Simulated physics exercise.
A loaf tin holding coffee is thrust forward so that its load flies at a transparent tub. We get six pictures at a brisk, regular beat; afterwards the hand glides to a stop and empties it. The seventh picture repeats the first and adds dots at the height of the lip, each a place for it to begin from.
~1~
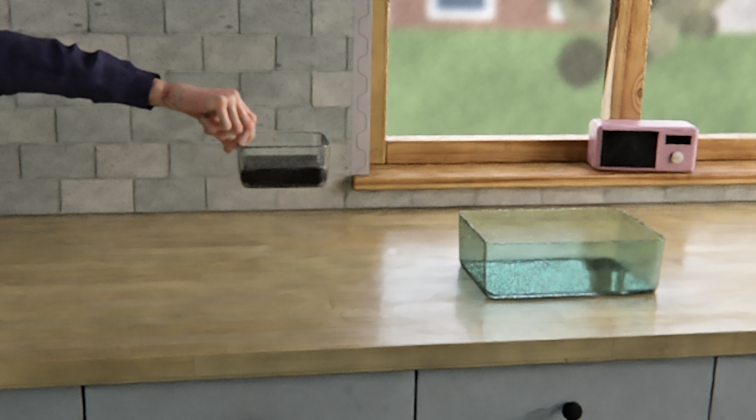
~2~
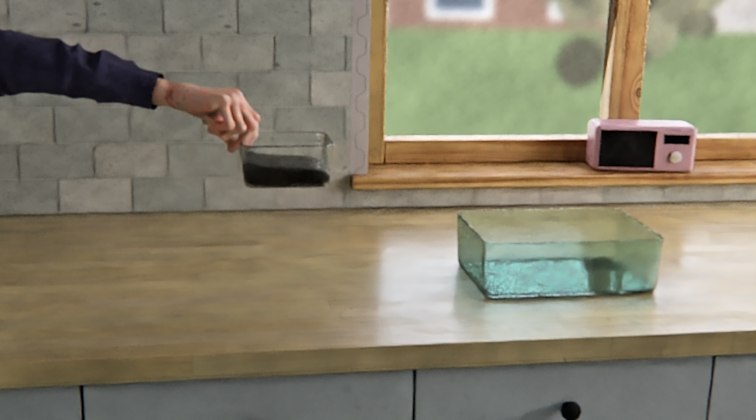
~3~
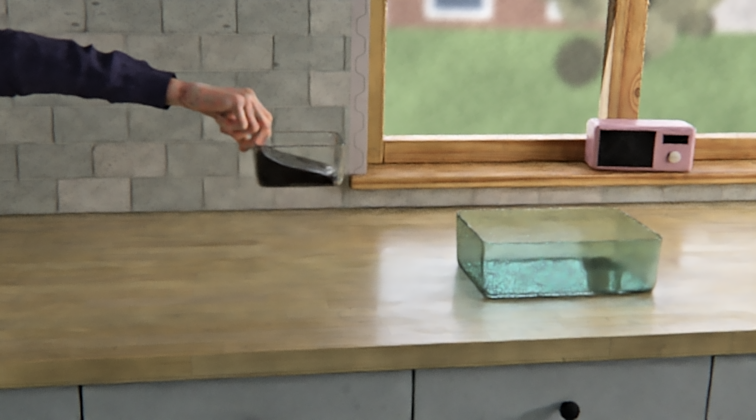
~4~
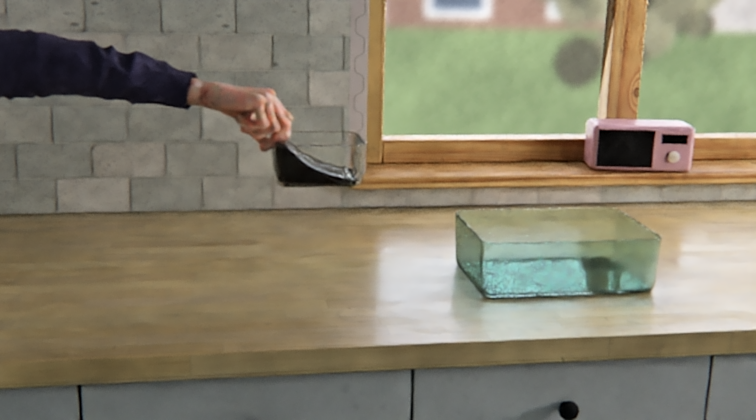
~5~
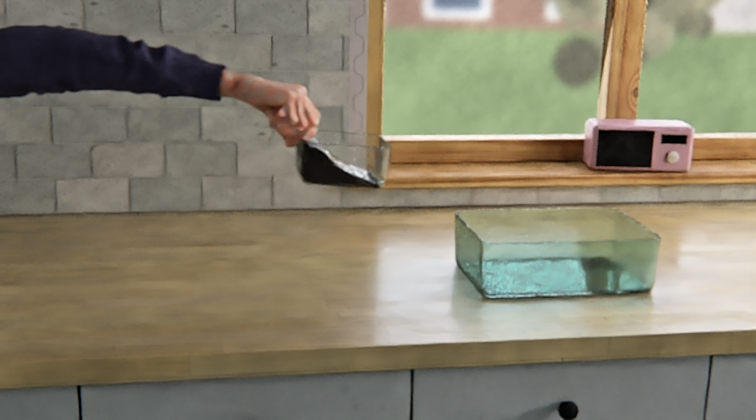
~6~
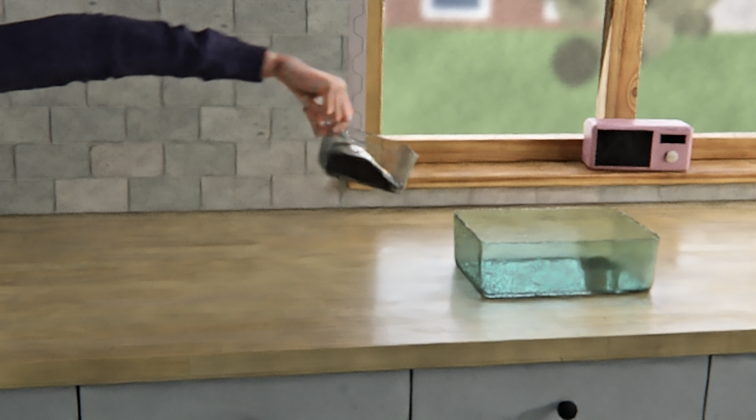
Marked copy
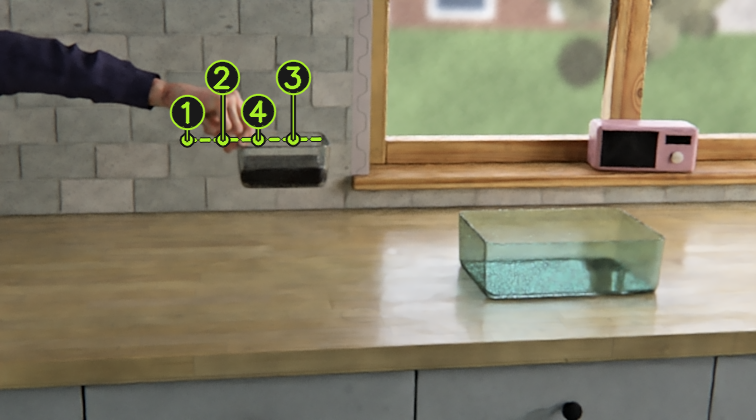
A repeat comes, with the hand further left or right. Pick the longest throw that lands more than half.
I would pick dot 3.
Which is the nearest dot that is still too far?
4.
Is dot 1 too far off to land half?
Yes, it does.
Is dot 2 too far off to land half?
Yes.
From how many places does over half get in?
One of them.
On the marked copy, 1 at (187, 140); 2 at (222, 139); 3 at (293, 139); 4 at (258, 139).
If 1 is chosen, about 6 % lands in the tub, 93 % falls short.
If 2 is chosen, about 14 % lands in the tub, 83 % falls short and 4 % goes beside or beyond.
If 3 is chosen, about 64 % lands in the tub, 30 % falls short and 6 % goes beside or beyond.
If 4 is chosen, about 35 % lands in the tub, 60 % falls short and 5 % goes beside or beyond.
